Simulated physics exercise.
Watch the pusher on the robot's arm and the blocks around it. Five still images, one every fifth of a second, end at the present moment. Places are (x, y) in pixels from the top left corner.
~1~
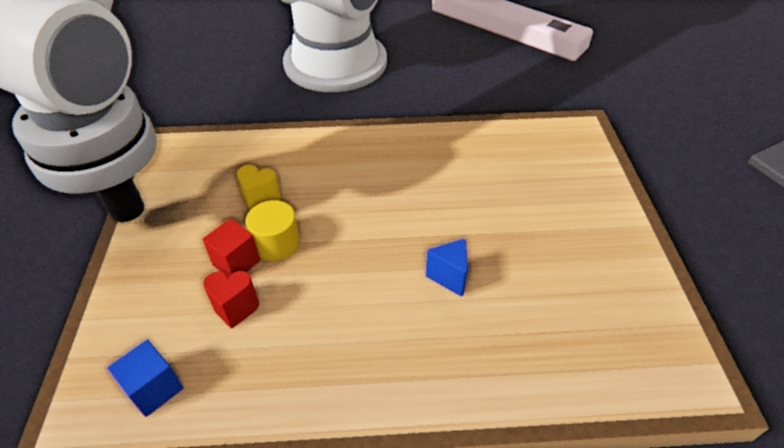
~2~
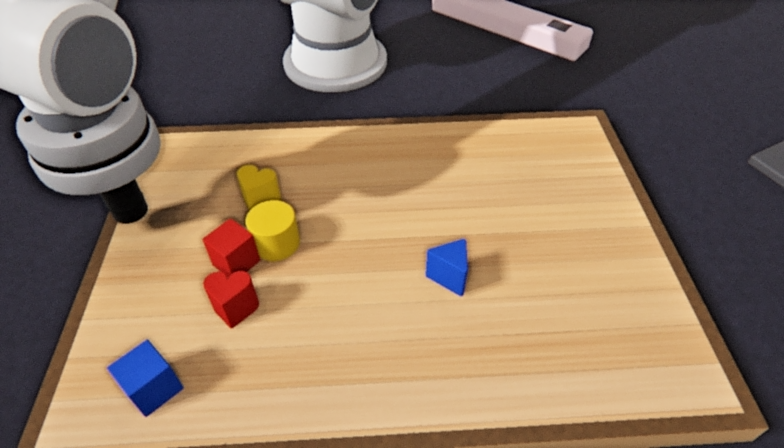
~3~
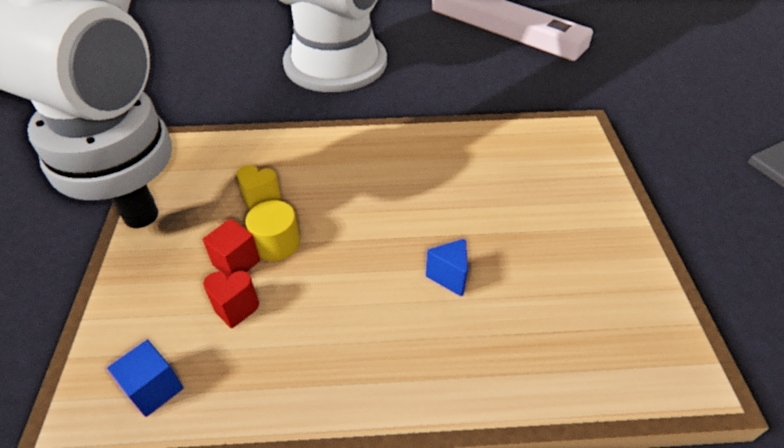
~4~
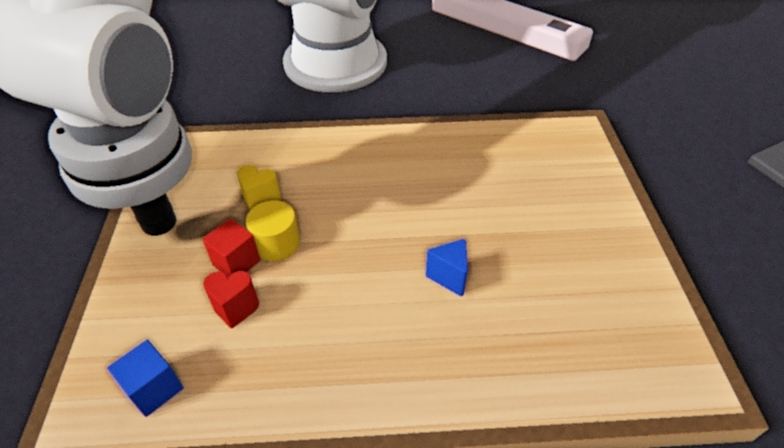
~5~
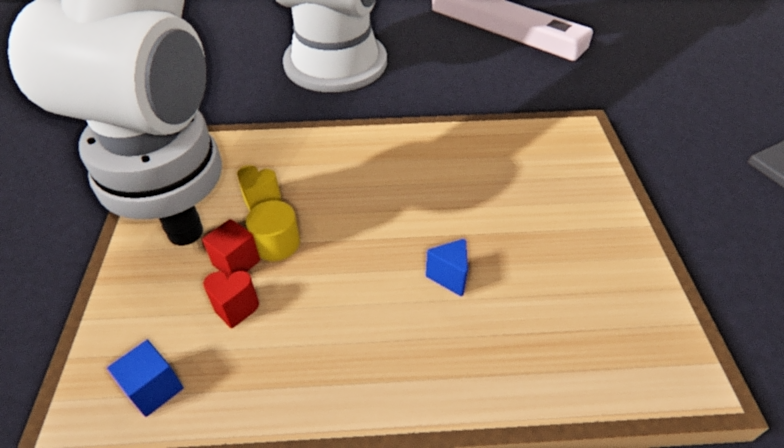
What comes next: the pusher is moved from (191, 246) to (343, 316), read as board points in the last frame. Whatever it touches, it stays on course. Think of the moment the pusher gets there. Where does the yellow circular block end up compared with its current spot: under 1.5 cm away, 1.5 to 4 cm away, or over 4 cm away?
My estimate: Under 1.5 cm.
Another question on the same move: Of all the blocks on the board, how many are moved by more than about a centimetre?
Expect one.
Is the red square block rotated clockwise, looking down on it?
Final answer: No.
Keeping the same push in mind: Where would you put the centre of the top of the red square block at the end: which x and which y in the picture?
My prediction: (377, 304).
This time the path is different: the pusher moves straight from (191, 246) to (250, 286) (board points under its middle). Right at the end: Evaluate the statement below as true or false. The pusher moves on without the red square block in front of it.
The claim does not hold.
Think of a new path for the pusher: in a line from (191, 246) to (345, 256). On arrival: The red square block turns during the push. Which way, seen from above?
From the top: Clockwise.
What follows on the original path. One third of the way, pusher at (236, 254); red square block at (262, 254).
Two thirds of the way, pusher at (287, 278); red square block at (318, 278), turned 15° anticlockwise.
At the end, pusher at (342, 304); red square block at (377, 304), turned 20° anticlockwise; yellow circular block still.
